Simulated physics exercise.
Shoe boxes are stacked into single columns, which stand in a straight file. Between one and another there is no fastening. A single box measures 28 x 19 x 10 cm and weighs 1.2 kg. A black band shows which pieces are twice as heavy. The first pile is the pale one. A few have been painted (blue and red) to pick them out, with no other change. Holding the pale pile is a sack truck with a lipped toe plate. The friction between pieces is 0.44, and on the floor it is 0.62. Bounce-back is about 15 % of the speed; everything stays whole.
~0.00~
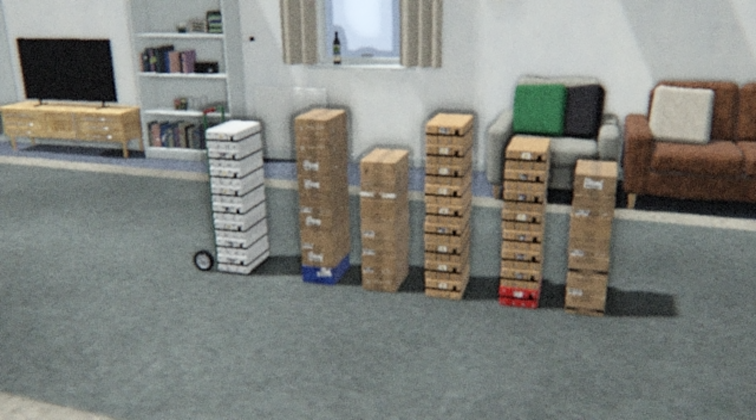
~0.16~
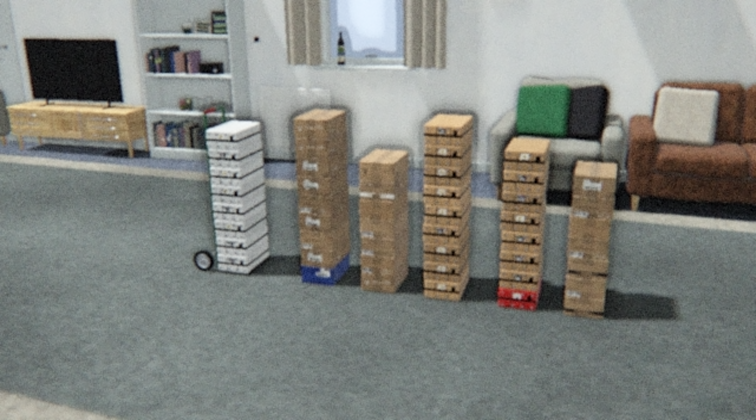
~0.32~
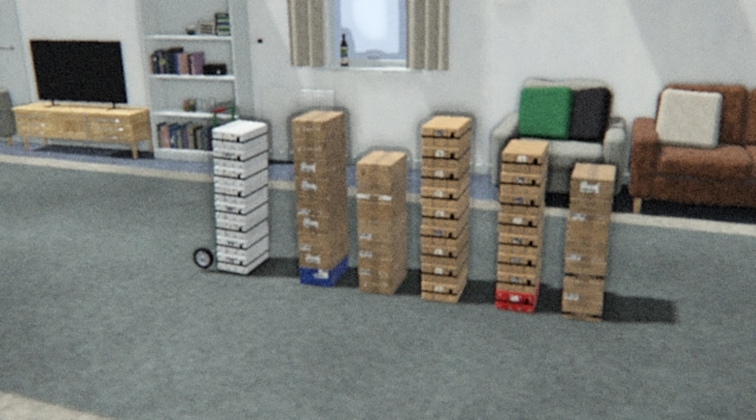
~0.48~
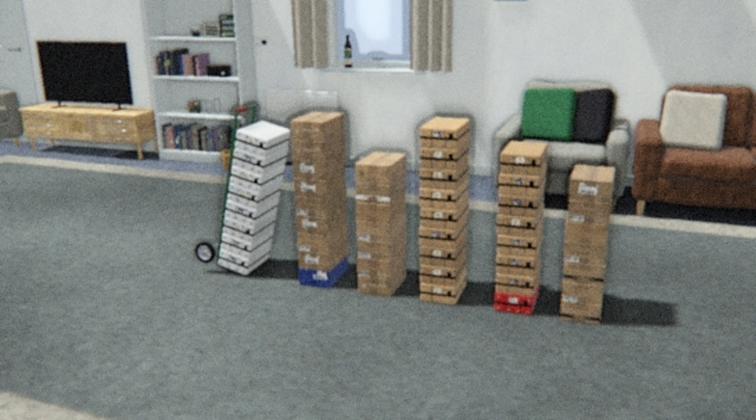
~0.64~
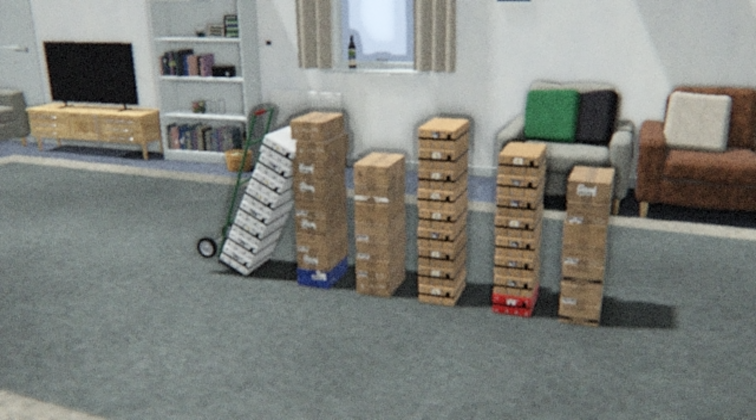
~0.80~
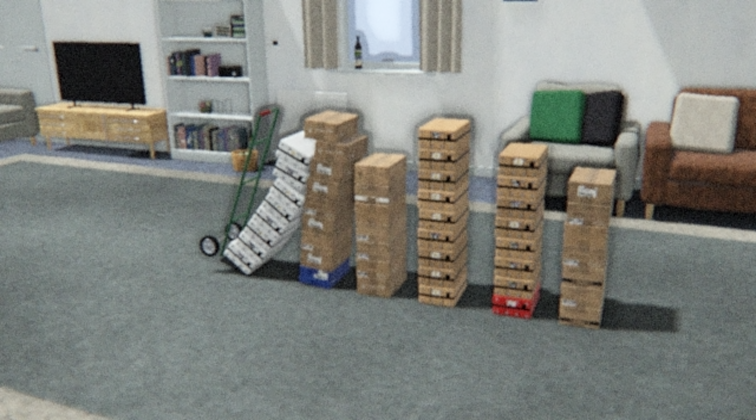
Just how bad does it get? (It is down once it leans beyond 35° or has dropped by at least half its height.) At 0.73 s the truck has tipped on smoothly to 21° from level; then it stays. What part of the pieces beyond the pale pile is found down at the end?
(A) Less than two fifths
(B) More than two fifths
Option B: More than two fifths.
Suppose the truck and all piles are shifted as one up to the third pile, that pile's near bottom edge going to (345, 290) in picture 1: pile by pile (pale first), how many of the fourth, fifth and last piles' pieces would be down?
Pile by pile, you'd see fourth at 9, fifth at 8 and last at 7 down.
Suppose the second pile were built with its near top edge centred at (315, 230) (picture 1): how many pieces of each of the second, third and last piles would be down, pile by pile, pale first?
You'd get second 0, third 2 and last 0.
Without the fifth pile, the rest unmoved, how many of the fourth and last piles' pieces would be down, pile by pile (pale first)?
Pile by pile, you'd get fourth 9 and last 6.
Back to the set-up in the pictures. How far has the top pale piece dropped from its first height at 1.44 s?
Some 30 centimetres.
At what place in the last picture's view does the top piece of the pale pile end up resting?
It should be centred near (371, 214) in the final frame.
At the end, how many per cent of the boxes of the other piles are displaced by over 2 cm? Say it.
100 percent of them have shifted.
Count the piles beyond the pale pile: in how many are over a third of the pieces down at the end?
Summing them, I get 5 in all.
By 1.44 s, 8 of the pale pile down; 5 of the 40 other boxes down; blue box tilted 9°.
By 2.56 s, 8 of the pale pile down; 34 of the 40 other boxes down; red box tilted 40°.
When it is over (4.1 s), 7 of the pale pile down; 39 of the 40 other boxes down; red box tilted 42°; blue box unmoved. That is 98 per cent. In pixels of the last frame, middles, red box near (531, 289), blue box near (325, 270).
